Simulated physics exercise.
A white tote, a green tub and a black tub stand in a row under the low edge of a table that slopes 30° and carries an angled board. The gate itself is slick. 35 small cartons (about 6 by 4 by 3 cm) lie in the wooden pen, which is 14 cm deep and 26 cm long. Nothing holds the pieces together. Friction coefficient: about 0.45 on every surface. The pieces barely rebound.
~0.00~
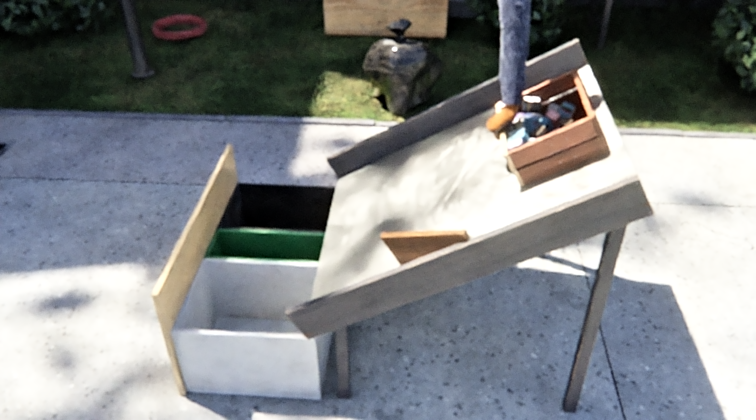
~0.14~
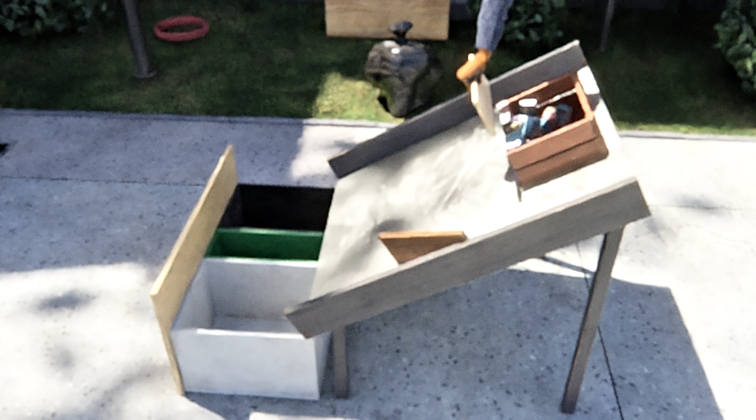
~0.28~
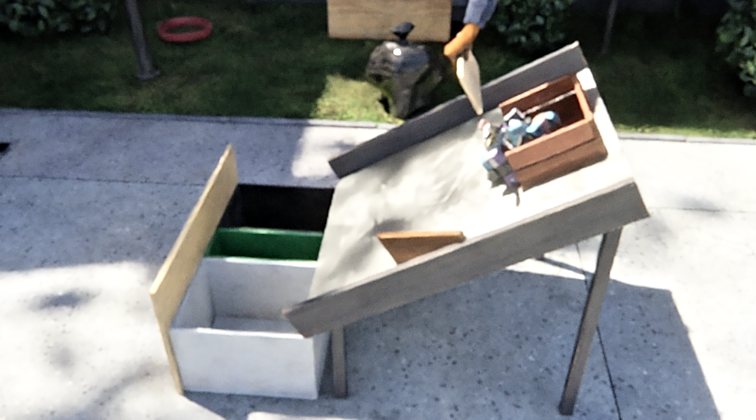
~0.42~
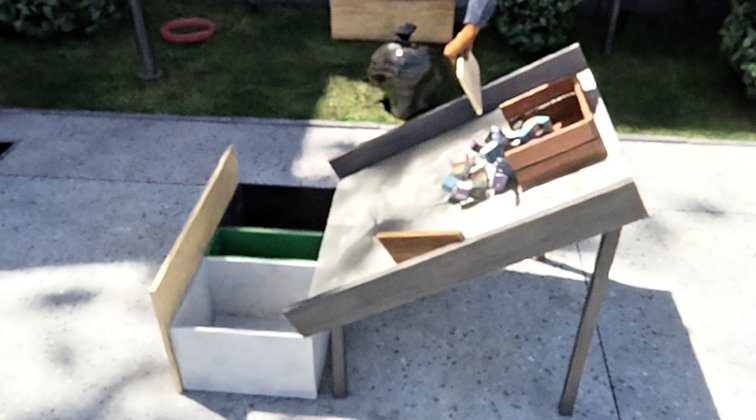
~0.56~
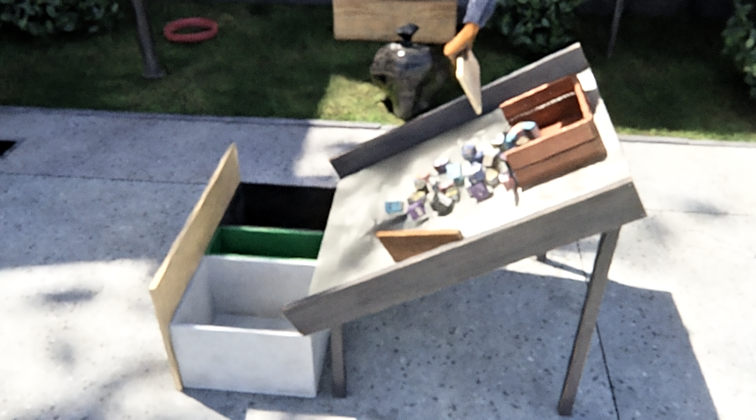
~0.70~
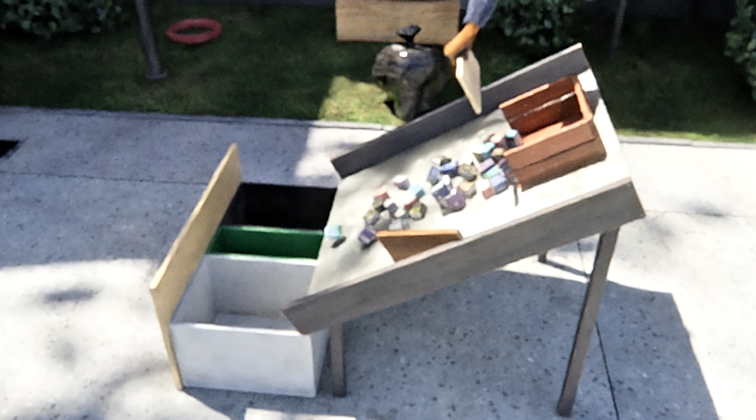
A gloved hand lifts a flat wooden piece away from the open side of a wooden pen atop a sloping table. Small cartons slide out in a loose stream, spreading down and left past an angled board, until the pen is nearly empty and the foremost reach the low edge above the tubs.
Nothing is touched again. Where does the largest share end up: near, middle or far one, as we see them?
The centre one, the green tub, gets the most.
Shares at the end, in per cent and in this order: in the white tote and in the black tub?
Roughly 25 and 15 per cent.
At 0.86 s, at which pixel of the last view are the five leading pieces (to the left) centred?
At about (311, 238).
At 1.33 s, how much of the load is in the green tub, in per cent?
About 30 per cent.
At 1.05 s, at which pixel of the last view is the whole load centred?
Near (366, 216).
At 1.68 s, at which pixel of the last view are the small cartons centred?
Near (261, 294).
After 0.86 s, 1 in the green tub, 32 on the slope and 2 in the air.
After 1.05 s, 2 in the white tote, 4 in the green tub, 2 in the black tub, 21 on the slope and 6 in the air.
After 1.33 s, 5 in the white tote, 10 in the green tub, 4 in the black tub, 13 on the slope and 3 in the air.
Final count (at 1.68 s), 9 in the white tote, 20 in the green tub and 6 in the black tub.
